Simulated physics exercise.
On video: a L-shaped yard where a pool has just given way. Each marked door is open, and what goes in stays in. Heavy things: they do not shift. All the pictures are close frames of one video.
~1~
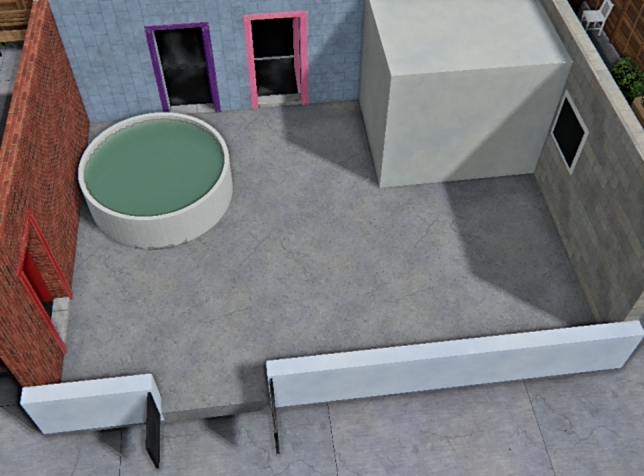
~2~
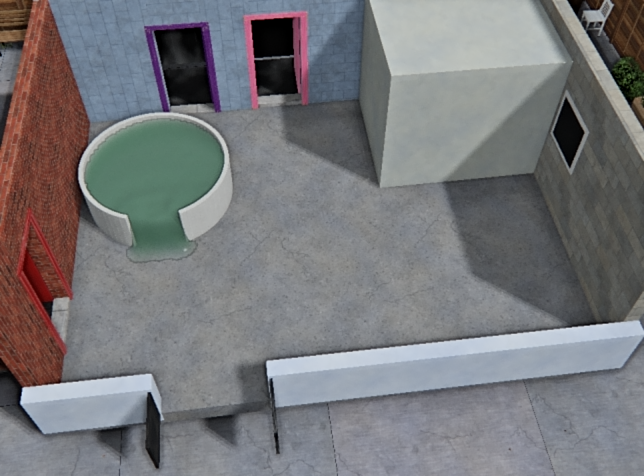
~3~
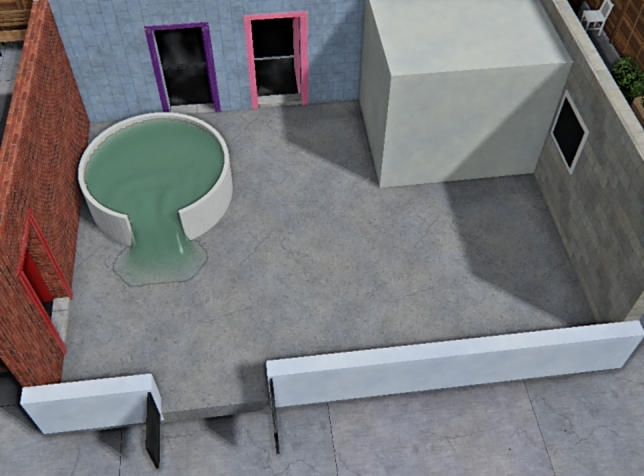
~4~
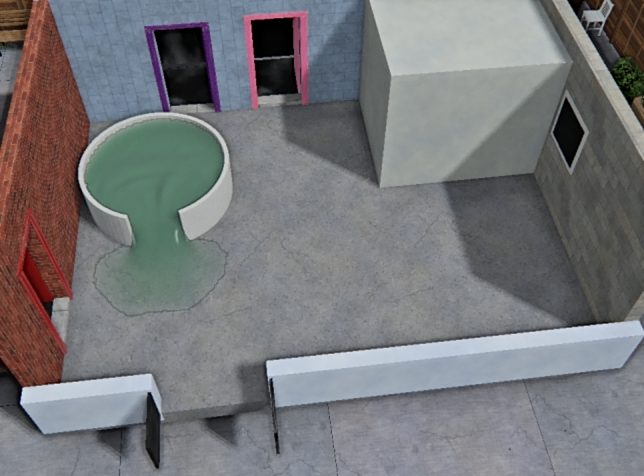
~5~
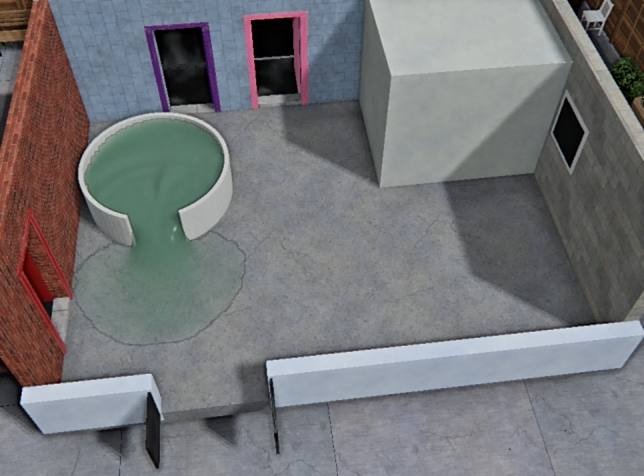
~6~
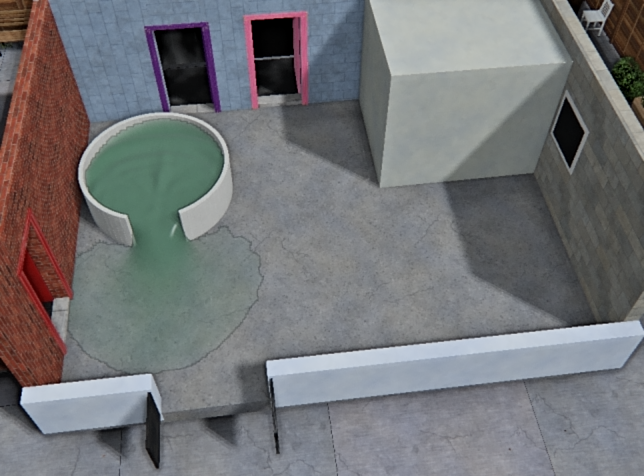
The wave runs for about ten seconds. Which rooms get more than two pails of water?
Outcome: The purple door is not swamped. The pink door is not swamped. The red door is swamped.
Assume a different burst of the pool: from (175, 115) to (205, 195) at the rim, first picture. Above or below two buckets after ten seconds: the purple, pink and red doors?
Purple door: Beyond the mark; pink door: Beyond the mark; red door: Short of the mark.
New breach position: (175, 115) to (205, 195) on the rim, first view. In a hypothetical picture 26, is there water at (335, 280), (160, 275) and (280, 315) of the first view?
Soaked, untouched, untouched.
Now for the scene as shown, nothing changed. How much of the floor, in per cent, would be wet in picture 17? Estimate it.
Close to 30 %.
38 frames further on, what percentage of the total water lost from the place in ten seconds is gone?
It comes to around 75 per cent.
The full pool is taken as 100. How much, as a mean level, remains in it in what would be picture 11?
76 per cent or thereabouts.
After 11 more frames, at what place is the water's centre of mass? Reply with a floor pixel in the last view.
I'd say near (161, 236).
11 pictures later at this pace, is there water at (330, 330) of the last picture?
Submerged.
A moment on, water covers 25 % of the floor; the purple door not reached, the pink door not reached, the red door wet at the sill, nothing in.
Next, water covers 30 % of the floor; the purple door not reached, the pink door not reached, the red door over two buckets in.
Then, water covers 35 % of the floor; the purple door not reached, the pink door not reached, the red door over two buckets in.
Later, water covers 50 % of the floor; the purple door not reached, the pink door not reached, the red door far over two buckets in.
In the end, water covers 70 % of the floor; the purple door not reached, the pink door not reached, the red door far over two buckets in.
